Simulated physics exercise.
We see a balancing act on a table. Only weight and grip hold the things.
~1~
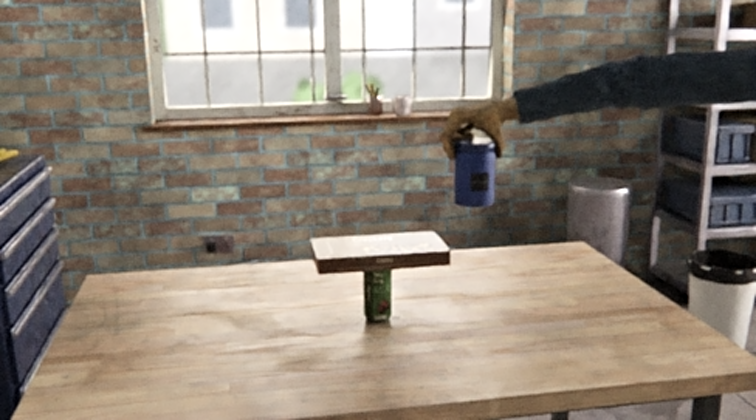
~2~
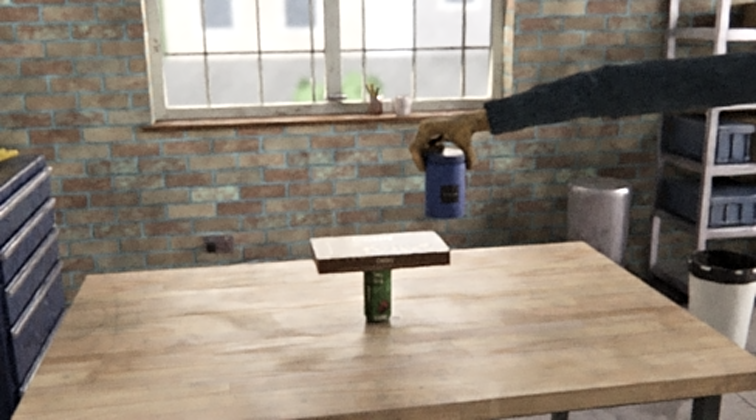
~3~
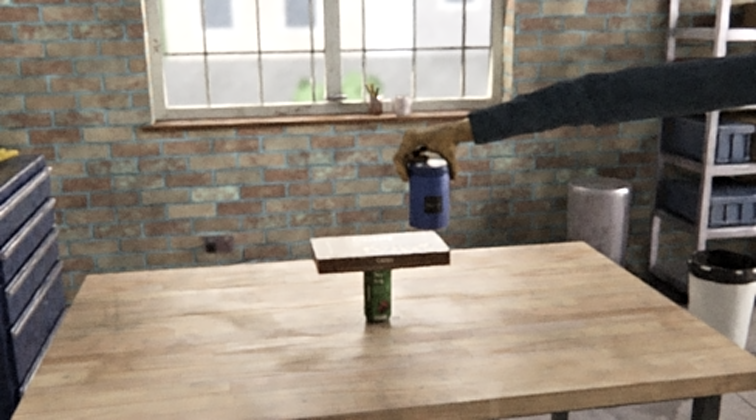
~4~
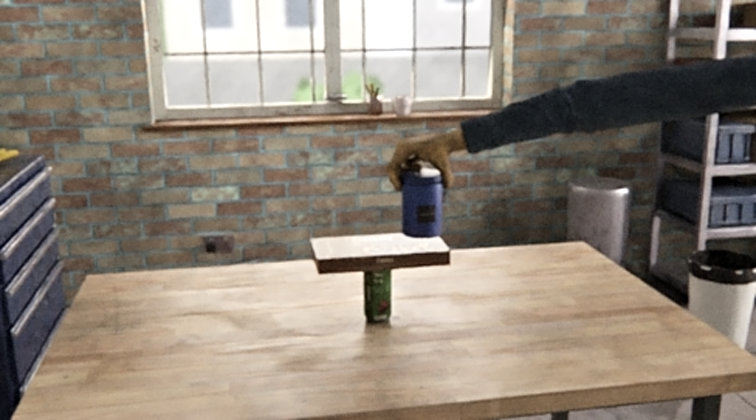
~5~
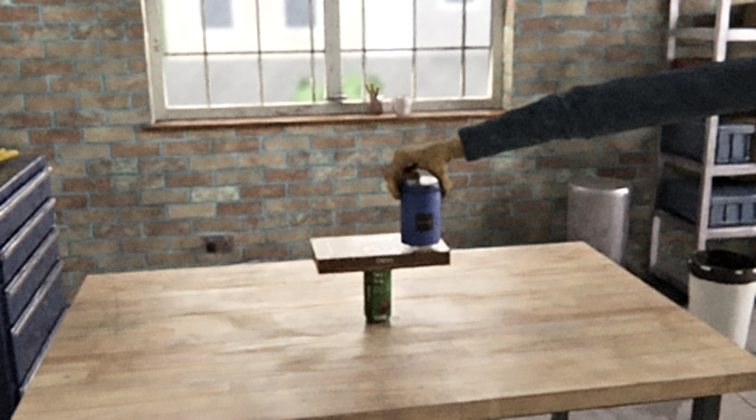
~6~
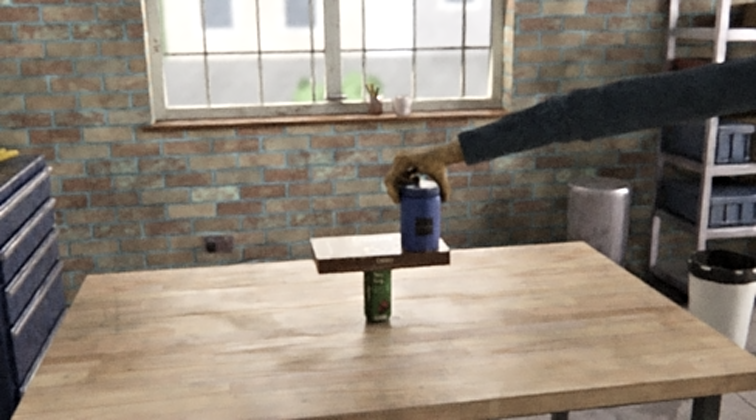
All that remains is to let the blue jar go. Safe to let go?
The stack loses its balance.
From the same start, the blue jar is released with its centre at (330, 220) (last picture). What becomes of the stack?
Then it gives way.
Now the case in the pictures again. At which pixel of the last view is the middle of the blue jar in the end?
At about (500, 308).
Then, 0.30 s past the last view, blue jar now fallen; brown packet rocked 39° from its first pose.
Then, 0.50 s past the last view, brown packet on its side.
Then, 0.70 s past the last view, brown packet now fallen.
Then, 0.90 s past the last view, things are still on the move.
Finally, fallen, blue jar and brown packet; green can still in place. Final places as the last picture's camera would see them, blue jar near (500, 308). The stack comes apart.
